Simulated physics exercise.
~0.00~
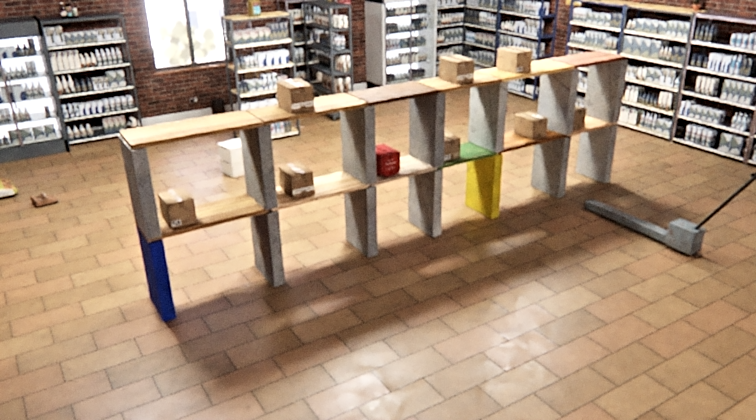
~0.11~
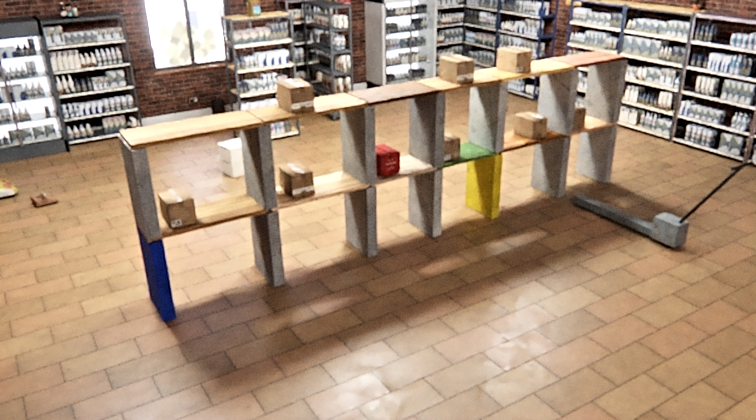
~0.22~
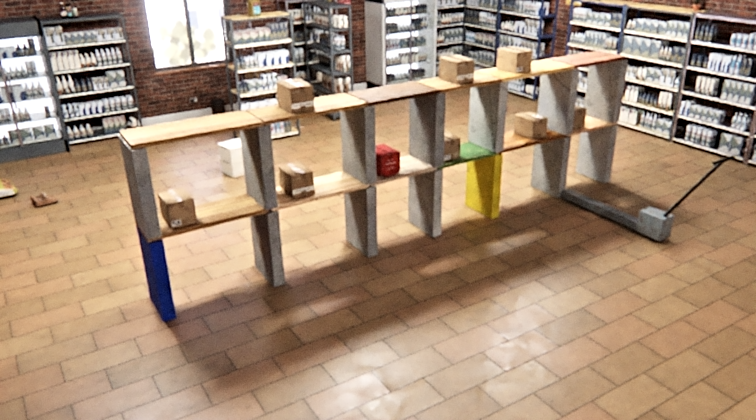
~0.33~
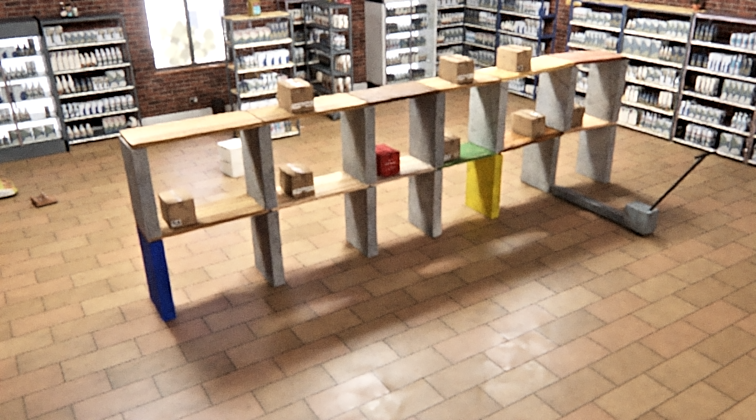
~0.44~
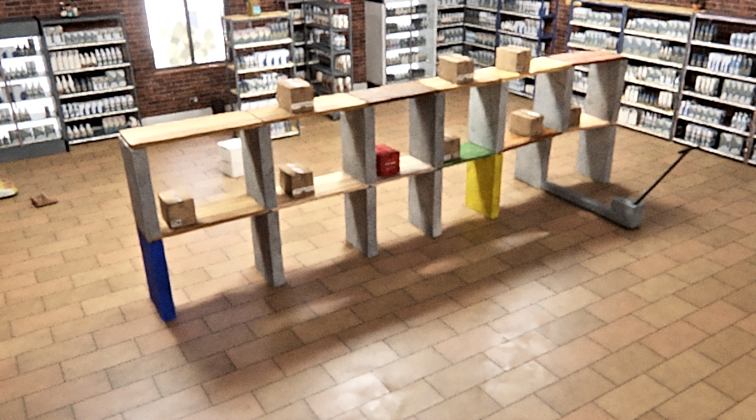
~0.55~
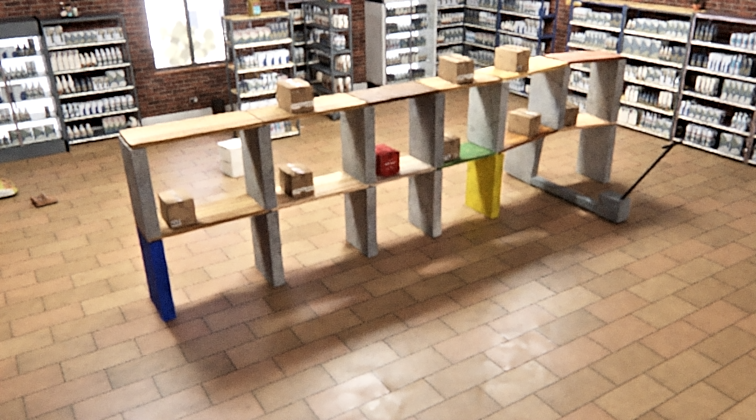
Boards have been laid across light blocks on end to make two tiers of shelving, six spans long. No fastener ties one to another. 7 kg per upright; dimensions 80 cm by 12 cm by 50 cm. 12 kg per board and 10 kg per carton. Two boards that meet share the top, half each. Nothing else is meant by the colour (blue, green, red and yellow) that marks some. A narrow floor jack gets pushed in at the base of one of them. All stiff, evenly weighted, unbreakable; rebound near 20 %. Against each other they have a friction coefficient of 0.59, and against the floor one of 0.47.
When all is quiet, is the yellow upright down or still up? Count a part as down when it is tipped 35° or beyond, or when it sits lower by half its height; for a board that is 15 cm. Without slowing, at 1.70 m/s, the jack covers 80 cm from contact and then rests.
Yellow upright: Down.
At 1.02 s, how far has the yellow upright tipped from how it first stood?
It's at some 5 degrees.
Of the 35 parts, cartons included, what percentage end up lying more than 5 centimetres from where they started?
Moved: 55 per cent.
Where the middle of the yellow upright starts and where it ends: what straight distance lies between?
About 55 cm.
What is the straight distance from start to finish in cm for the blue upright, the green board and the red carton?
The blue one ends around 0 cm from its start, the green one around 50 cm and the red one around 0 cm.
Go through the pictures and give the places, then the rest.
In the first picture (we follow the side turned to the camera), jack tip (592, 205) 43 cm short; yellow upright (479, 182); red carton (391, 165); green board (470, 160); no piece has moved.
Jack tip (580, 200) 24 cm short; yellow upright (479, 182), in the second picture.
Jack tip (568, 195) 51 mm short; yellow upright (479, 182), in the third picture.
Jack tip (557, 190) 14 cm in; yellow upright (480, 182); steepest lean 4°, the carton at (578, 117); 8 stirred so far, in the fourth picture.
Jack tip (546, 185) 32 cm in; yellow upright (480, 181); 8 stirred so far, in the fifth picture.
Jack tip (536, 181) 51 cm in; yellow upright (480, 181); green board (469, 160); blue upright (163, 282); steepest lean 8°, the upright at (521, 151); 10 stirred so far, in the sixth picture.
Around 1.02 s, 4 of the 35 pieces down; yellow upright tipped 7°; green board tipped 9°.
Around 1.52 s, 11 of the 35 pieces down; yellow upright tipped 33°; green board tipped 55°, 47 cm lower.
Around 2.22 s, 19 of the 35 pieces down; yellow upright on its side; green board tipped 55°, 46 cm lower.
Finally (3.7 s), 19 of the 35 pieces down; yellow upright on its side; green board tipped 52°, 48 cm lower; red carton unmoved. Seen by the last camera, middles, yellow upright near (508, 199), green board near (446, 196).
